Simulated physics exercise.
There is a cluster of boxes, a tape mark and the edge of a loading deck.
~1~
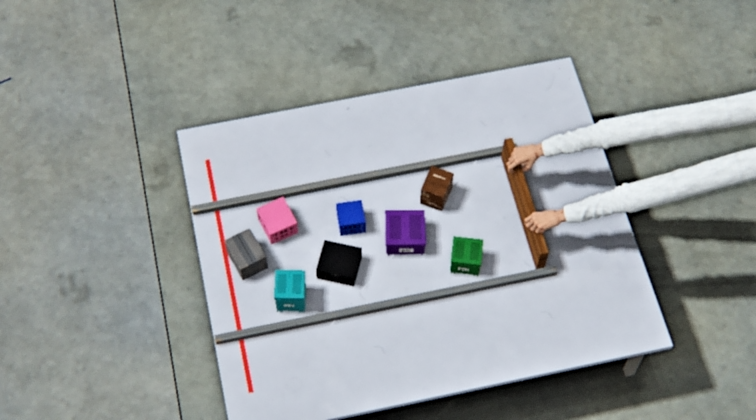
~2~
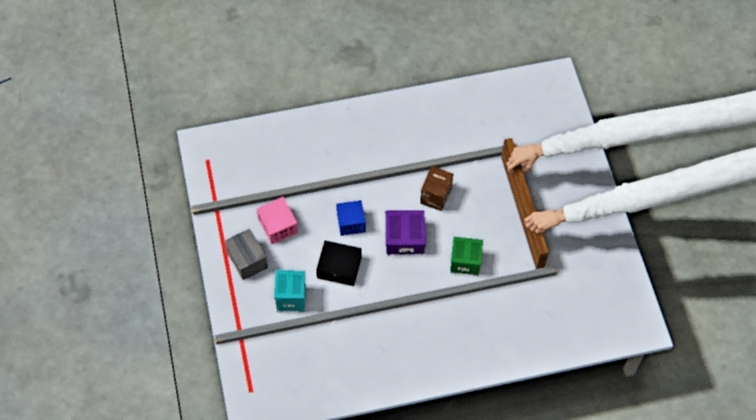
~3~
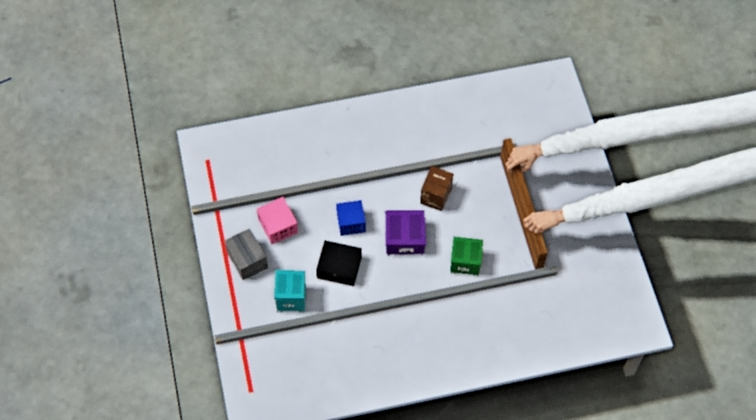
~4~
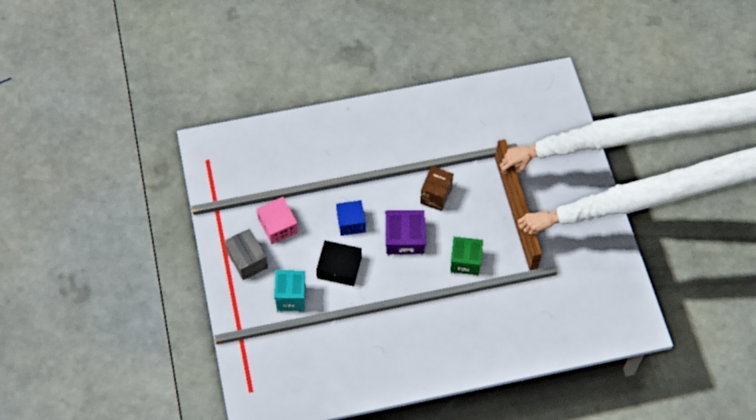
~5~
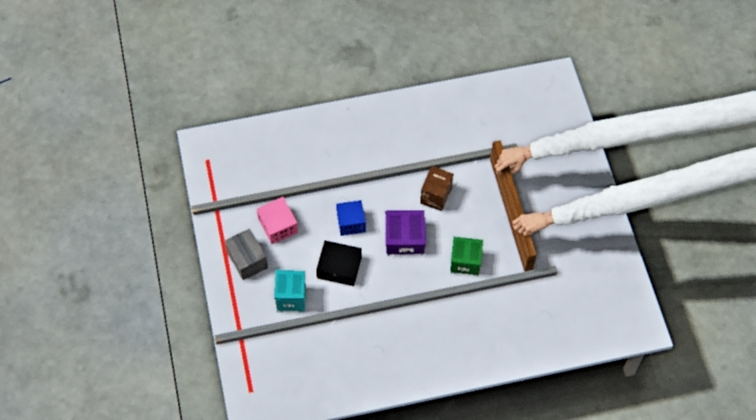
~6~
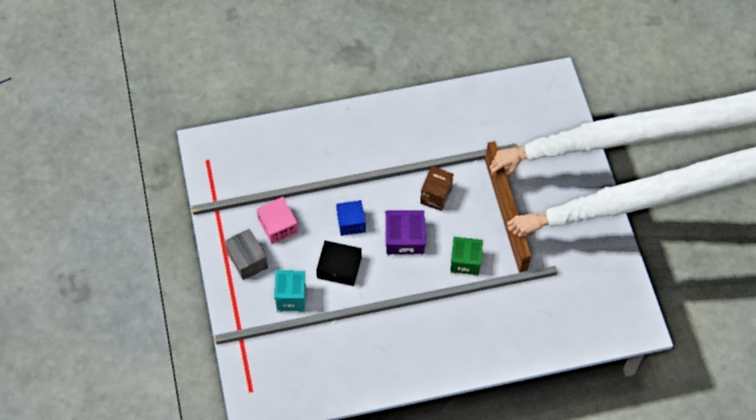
The clip opens on eight colored boxes scattered between two gray rails on a pale table, with a red tape line at the left and two hands holding a wooden plank at the right. The plank barely shifts at first, then the hands slide it slightly left while the boxes stay still.
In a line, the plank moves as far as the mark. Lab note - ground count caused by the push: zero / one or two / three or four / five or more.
Ground count: Five or more.
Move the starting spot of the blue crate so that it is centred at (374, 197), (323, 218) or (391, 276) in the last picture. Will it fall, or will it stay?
Results in order: Over the edge; over the edge; over the edge.
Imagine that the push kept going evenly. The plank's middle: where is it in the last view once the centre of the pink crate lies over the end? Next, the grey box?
Roughly (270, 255); for the second one, roughly (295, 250).
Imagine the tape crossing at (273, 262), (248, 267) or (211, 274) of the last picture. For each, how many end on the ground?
Ground tally per try: 1 / 3 / 8.
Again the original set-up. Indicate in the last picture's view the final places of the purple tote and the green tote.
Roughly at (209, 276) and at (220, 310), in that order.
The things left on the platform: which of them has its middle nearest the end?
The purple tote winds up nearest.
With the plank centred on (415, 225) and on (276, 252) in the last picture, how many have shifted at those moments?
Up to then 3, and up to the other point 8.
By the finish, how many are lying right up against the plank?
3 in contact.
A little later, none off yet; grey box at rest near (246, 254); turquoise tote at rest near (291, 291); pink crate at rest near (277, 221).
When it is over, the number that fall off is five or more; down, blue crate, black crate, pink crate, turquoise tote and grey box.
